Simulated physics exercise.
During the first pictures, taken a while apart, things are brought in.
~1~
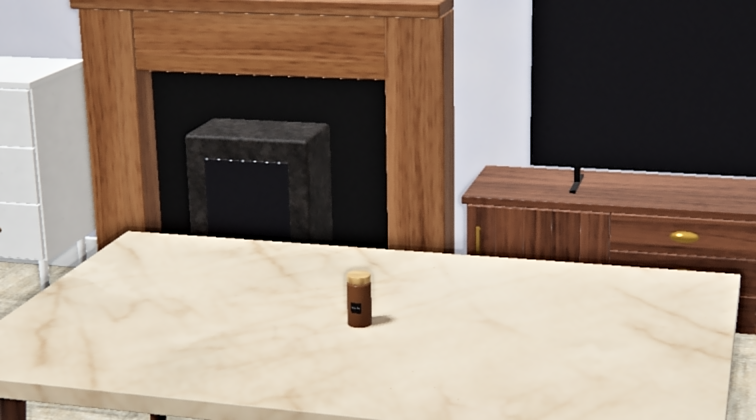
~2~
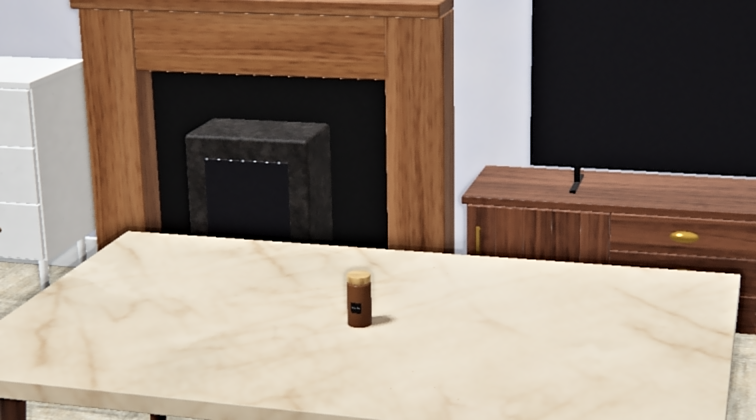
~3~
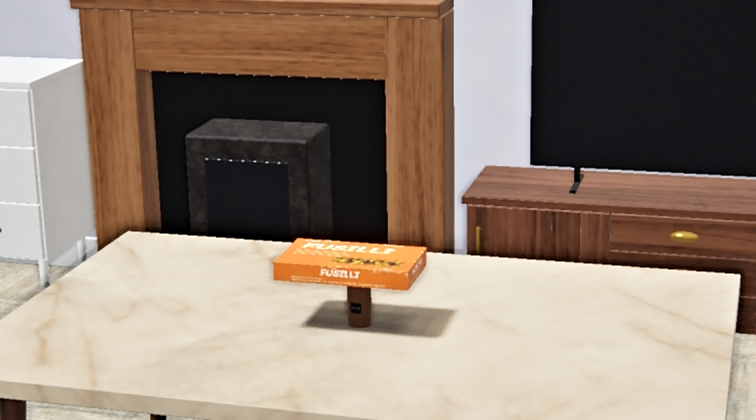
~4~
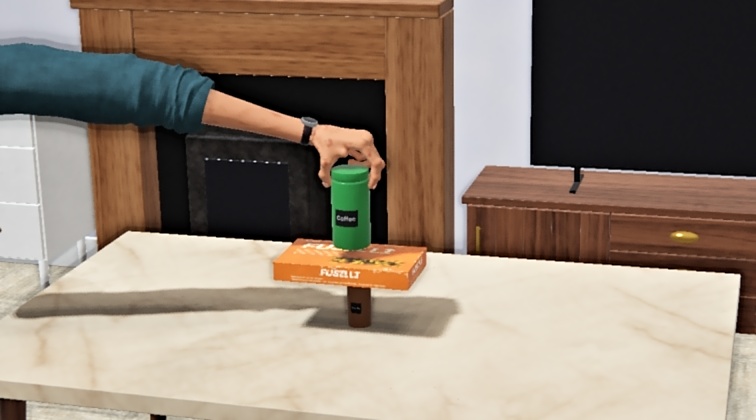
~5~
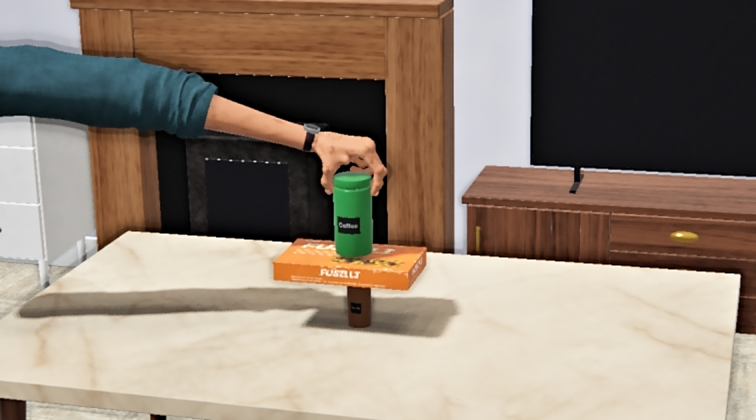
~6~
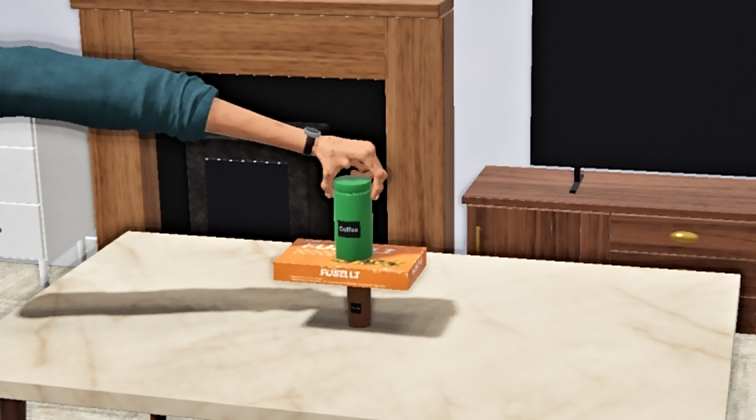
Hand lowering a green jar onto an orange box resting atop a small brown shaker on a pale marble table.
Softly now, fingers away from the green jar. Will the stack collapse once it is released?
No, it stays standing.
Then, 0.50 s past the last view, nothing moves.
Then, 1.30 s past the last view, green jar resting near (353, 219).
Finally, all 3 still in place. Final places as the last picture's camera would see them, green jar near (353, 219). The stack stays up.
